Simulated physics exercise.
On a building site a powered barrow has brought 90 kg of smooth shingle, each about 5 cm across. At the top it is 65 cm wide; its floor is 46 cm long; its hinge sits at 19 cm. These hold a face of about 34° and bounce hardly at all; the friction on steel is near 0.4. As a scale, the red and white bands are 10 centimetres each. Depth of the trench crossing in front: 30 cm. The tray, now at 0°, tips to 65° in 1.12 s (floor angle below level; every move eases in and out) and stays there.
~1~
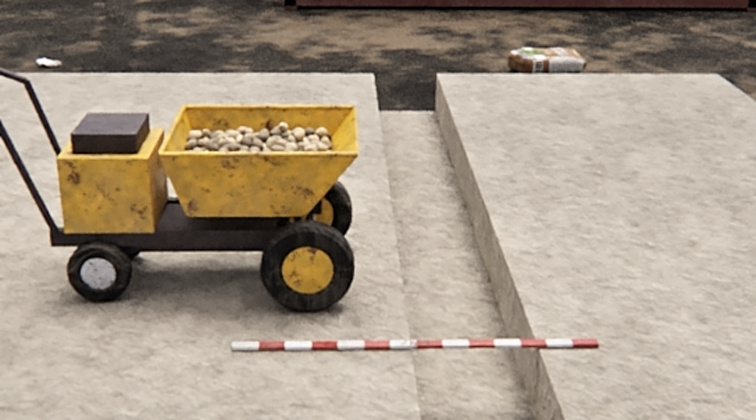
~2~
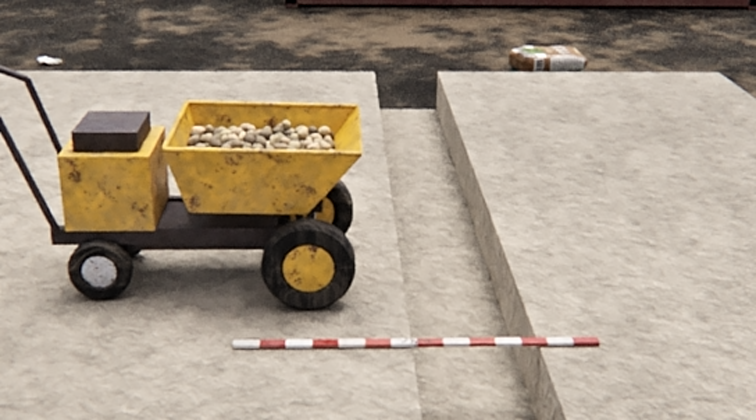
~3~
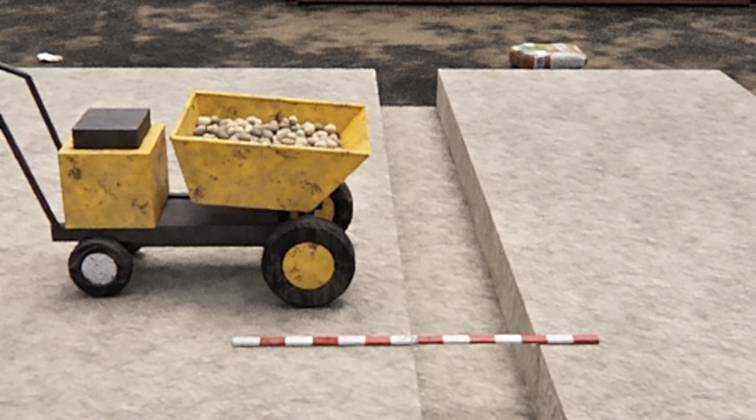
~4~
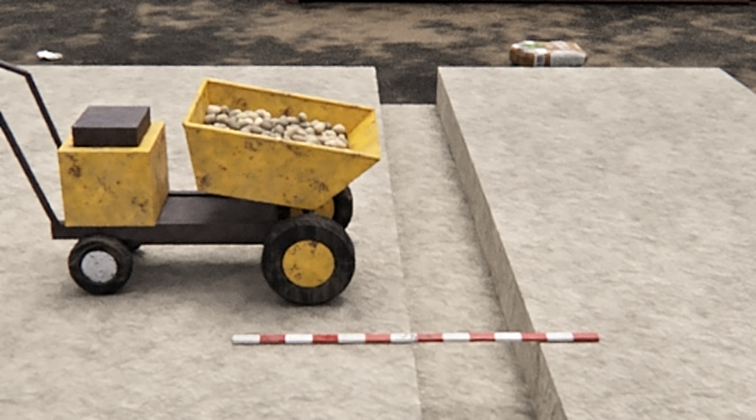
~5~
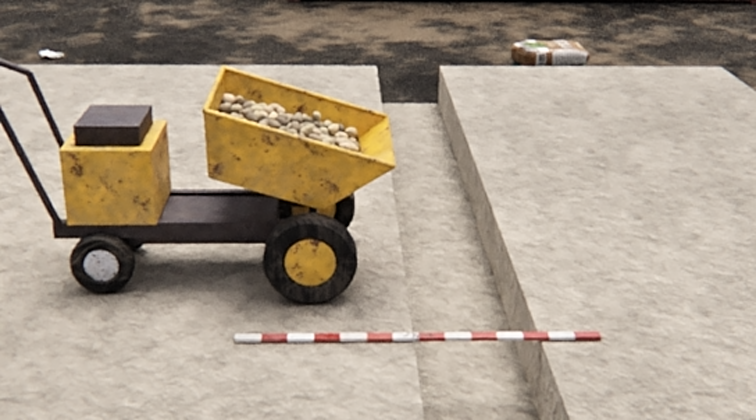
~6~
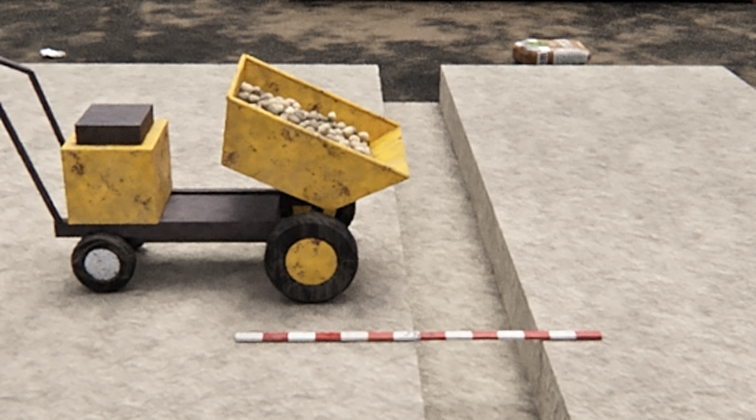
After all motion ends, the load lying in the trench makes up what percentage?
It makes up about 99 per cent.
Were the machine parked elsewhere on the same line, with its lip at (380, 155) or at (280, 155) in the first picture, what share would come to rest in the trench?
Estimates: 90 % then 80 %.
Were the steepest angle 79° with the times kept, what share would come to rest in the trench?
Then roughly 100 percent.
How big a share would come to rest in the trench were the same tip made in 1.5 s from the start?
Then roughly 100 percent.
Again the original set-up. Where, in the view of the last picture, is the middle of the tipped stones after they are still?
The middle should be near (473, 317).
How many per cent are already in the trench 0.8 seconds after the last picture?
Close to 30 per cent at that time.
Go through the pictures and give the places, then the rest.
The first frame shows lip at (358, 155), floor tilted 0°, highest stones at (270, 138).
The second frame shows lip at (361, 154), floor tilted 1°, highest stones at (267, 136).
The third frame shows lip at (369, 155), floor tilted 5°, highest stones at (240, 130).
The fourth frame shows lip at (380, 159), floor tilted 10°, highest stones at (220, 118).
In the fifth frame, the tray is at 17°, its lip at (395, 167); the top of the load is at (232, 106).
The sixth frame shows lip at (409, 177), floor tilted 25°, highest stones at (249, 96).
Then, 0.4 s after the last picture the floor is at 55°, 100 % in the tray; the foremost stones are at (427, 208).
Then, 0.8 s after the last picture the floor is at 65°, 69 % in the tray, 31 % in the trench; the foremost stones are at (516, 303).
Then, 1.1 s after the last picture the floor is at 65°, 35 % in the tray, 63 % in the trench, 1 % past the trench; the foremost stones are at (579, 280).
Then, 3.0 s after the last picture the floor is at 65°, 0 % in the tray, 99 % in the trench, 1 % past the trench; the foremost stones are at (618, 282).
